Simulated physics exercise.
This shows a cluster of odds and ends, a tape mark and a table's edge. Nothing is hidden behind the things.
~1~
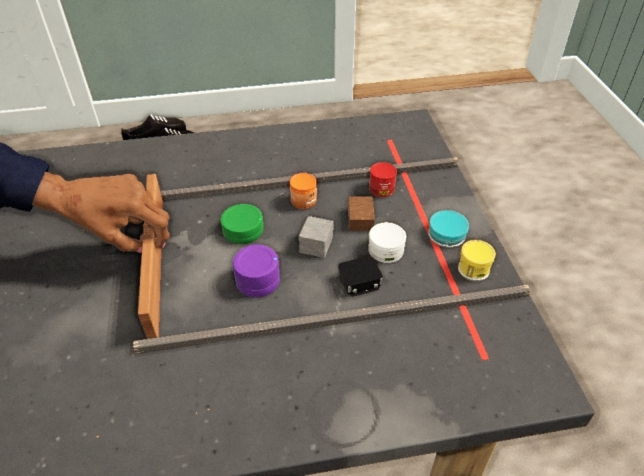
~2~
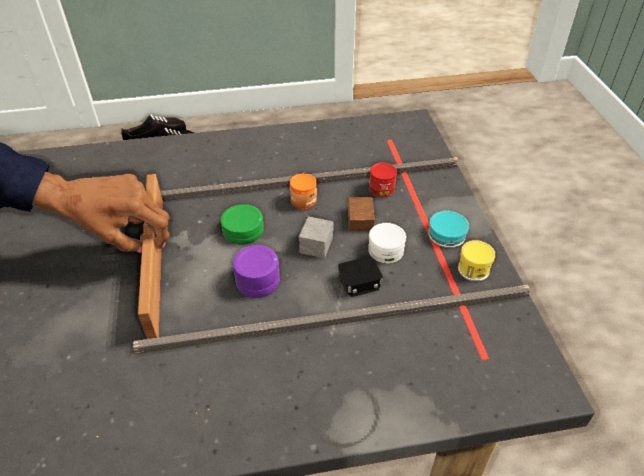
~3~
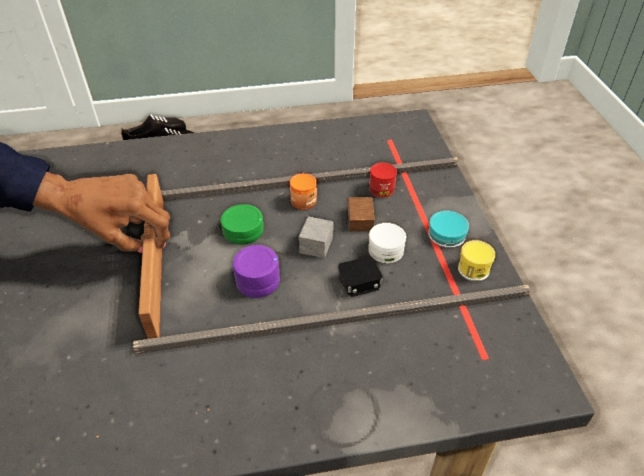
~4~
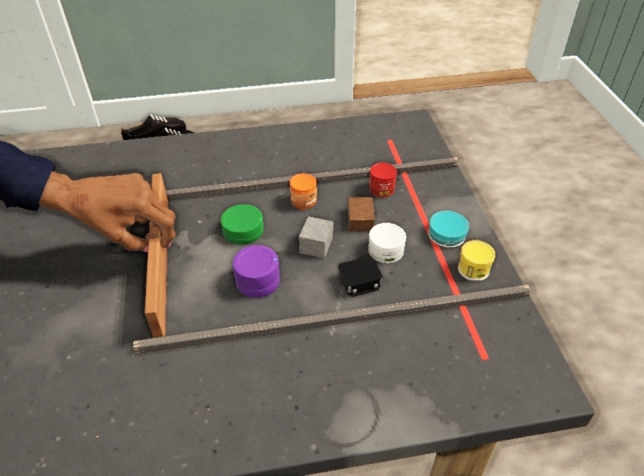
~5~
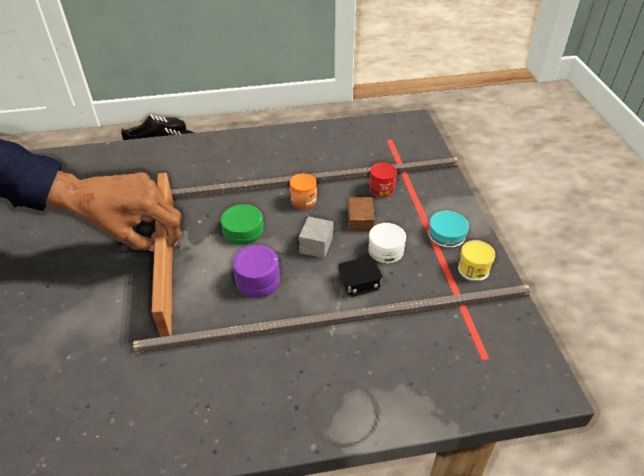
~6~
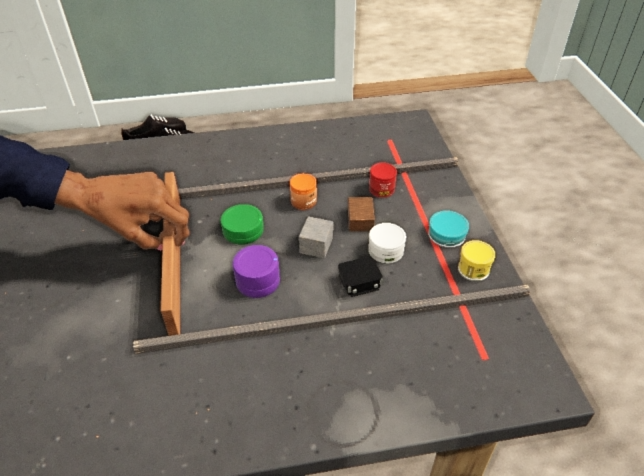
A hand in a dark sleeve grips an upright wooden board at the left of a dark grey tabletop, seen from above at an angle in a room with pale flooring. Between two thin rails sit green, purple, orange, grey, brown, white, black and red items, with turquoise and yellow pots by the red tape at right. The board rests, then slides slightly right, touching nothing, while the camera stays still.
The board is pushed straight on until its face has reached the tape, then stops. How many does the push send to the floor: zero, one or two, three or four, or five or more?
The number that fall off is one or two.
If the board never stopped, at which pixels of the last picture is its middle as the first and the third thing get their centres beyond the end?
At (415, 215) for the first, at (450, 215) for the third.
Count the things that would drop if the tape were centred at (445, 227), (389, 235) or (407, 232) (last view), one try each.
It would be 2, 0 and 0.
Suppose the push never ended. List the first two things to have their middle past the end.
Earliest first: The turquoise pot, the brown block.
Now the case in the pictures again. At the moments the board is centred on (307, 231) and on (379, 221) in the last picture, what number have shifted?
First 5, then 9.
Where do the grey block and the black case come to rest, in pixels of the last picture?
The grey block at (442, 220), the black case at (469, 279).
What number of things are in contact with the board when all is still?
It touches 5.
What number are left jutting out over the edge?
Overhanging: 1.
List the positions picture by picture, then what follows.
The first picture shows yellow pot (476, 261); turquoise pot (448, 229); red tub (383, 180); board (152, 250); tape (429, 229).
The second picture shows turquoise pot (448, 229); black case (360, 278).
The third picture shows red tub (383, 180); purple lid (257, 271).
The fourth picture shows yellow pot (476, 261); green lid (242, 224).
The fifth picture shows turquoise pot (448, 229); white tub (387, 243).
The sixth picture shows yellow pot (476, 261); turquoise pot (448, 229); red tub (383, 180); board (172, 248); tape (429, 229).
Soon after, none off yet; yellow pot at rest near (476, 261); turquoise pot at rest near (448, 229); red tub at rest near (383, 180).
In the end, the number that fall off is one or two; gone, turquoise pot.
